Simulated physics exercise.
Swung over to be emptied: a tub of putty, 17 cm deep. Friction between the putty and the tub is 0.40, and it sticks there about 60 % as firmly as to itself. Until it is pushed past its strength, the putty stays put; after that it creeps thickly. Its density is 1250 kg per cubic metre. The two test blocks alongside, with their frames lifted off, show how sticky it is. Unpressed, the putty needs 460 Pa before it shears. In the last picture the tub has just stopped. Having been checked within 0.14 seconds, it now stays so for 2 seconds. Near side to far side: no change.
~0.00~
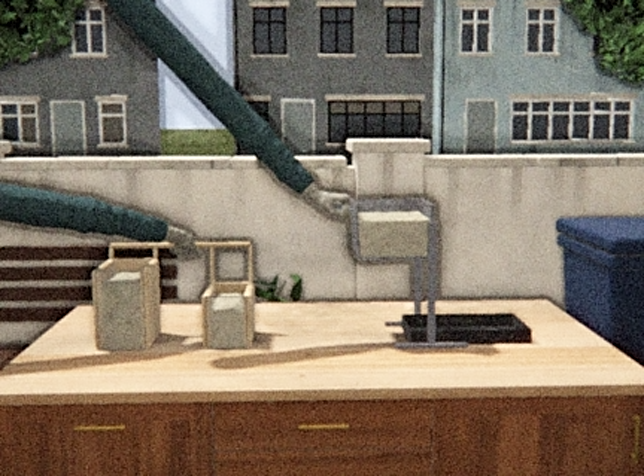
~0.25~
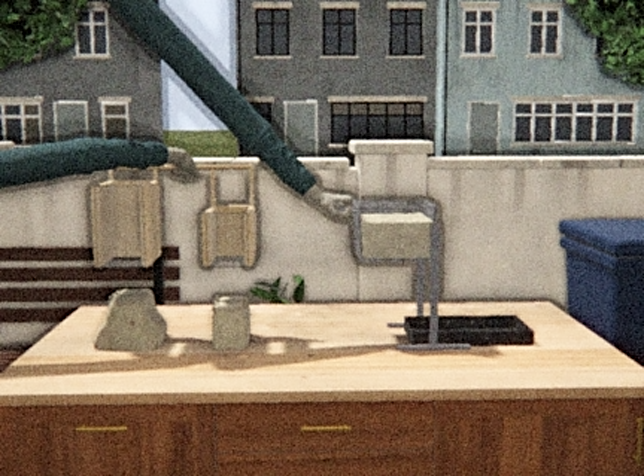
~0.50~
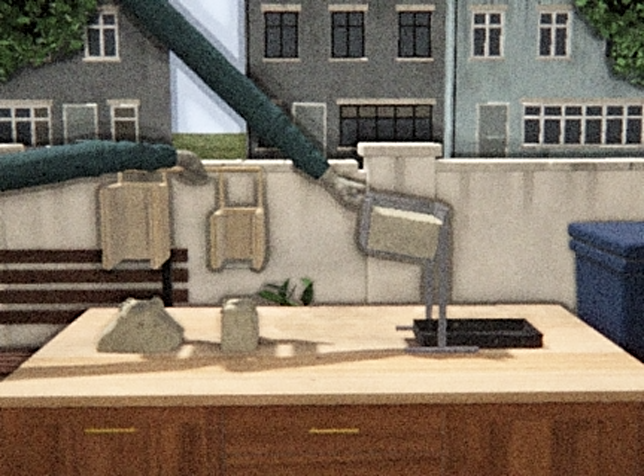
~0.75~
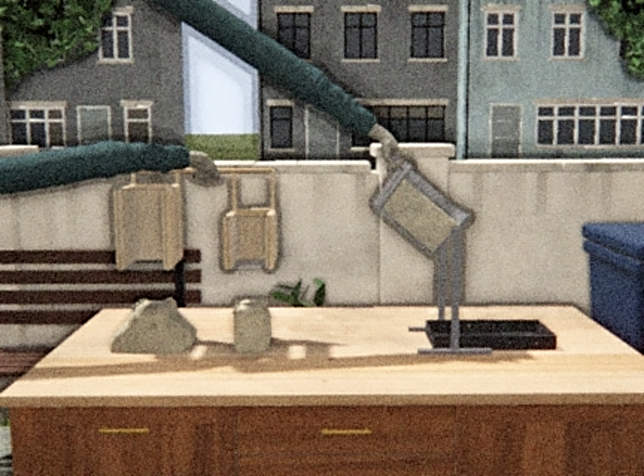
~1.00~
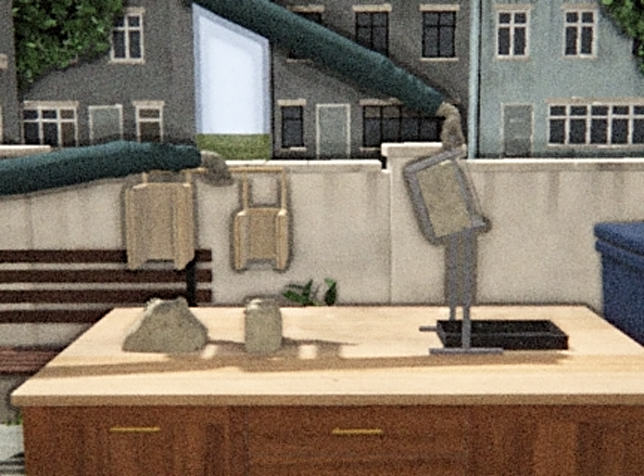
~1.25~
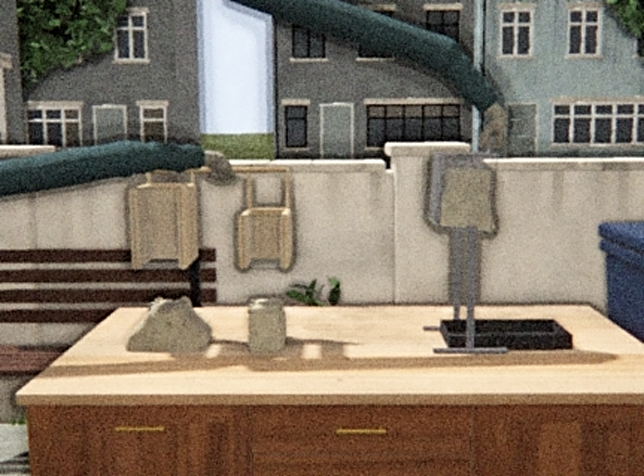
Green-sleeved arms lift two wooden moulds, the left grey block slumps, and a tub swings over.
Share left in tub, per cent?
Near 36 %.
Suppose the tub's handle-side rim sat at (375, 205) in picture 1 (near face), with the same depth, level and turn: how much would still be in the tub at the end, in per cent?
Some 55 per cent, I reckon.
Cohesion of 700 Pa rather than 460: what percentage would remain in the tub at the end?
Roughly 45 per cent.
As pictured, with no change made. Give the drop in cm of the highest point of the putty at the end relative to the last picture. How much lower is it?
About 11 cm.
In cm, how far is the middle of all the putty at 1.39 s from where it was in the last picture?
The change is near 6 cm.
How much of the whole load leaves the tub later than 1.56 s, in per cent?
It works out to some 3 per cent of the load.
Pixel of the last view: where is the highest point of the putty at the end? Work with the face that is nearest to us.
Close to pixel (469, 206).
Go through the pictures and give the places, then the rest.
The first frame shows handle-side rim at (358, 206), tilt 0 degrees; top of the putty at (425, 219); blocks stand 22 cm, 14 cm (left to right).
The second frame shows handle-side rim at (360, 208), tilt 0 degrees; top of the putty at (428, 221); blocks stand 17 cm, 14 cm (left to right).
The third frame shows handle-side rim at (374, 198), tilt 10 degrees; top of the putty at (377, 213); blocks stand 14 cm, 14 cm (left to right).
The fourth frame shows handle-side rim at (413, 168), tilt 40 degrees; top of the putty at (407, 182); blocks stand 14 cm, 14 cm (left to right).
The fifth frame shows handle-side rim at (464, 154), tilt 72 degrees; top of the putty at (448, 162); blocks stand 14 cm, 14 cm (left to right).
The sixth frame shows handle-side rim at (498, 157), tilt 94 degrees; top of the putty at (459, 171); blocks stand 14 cm, 14 cm (left to right).
After 1.39 s, the tub is at 94 degrees and holds 70 %.
After 1.56 s, the tub is at 94 degrees and holds 39 %.
After 1.73 s, the tub is at 94 degrees and holds 36 %.
After 1.90 s, the tub is at 94 degrees and holds 36 %.
After 3.25 s, at the end, the tub is at 94 degrees and holds 36 %.
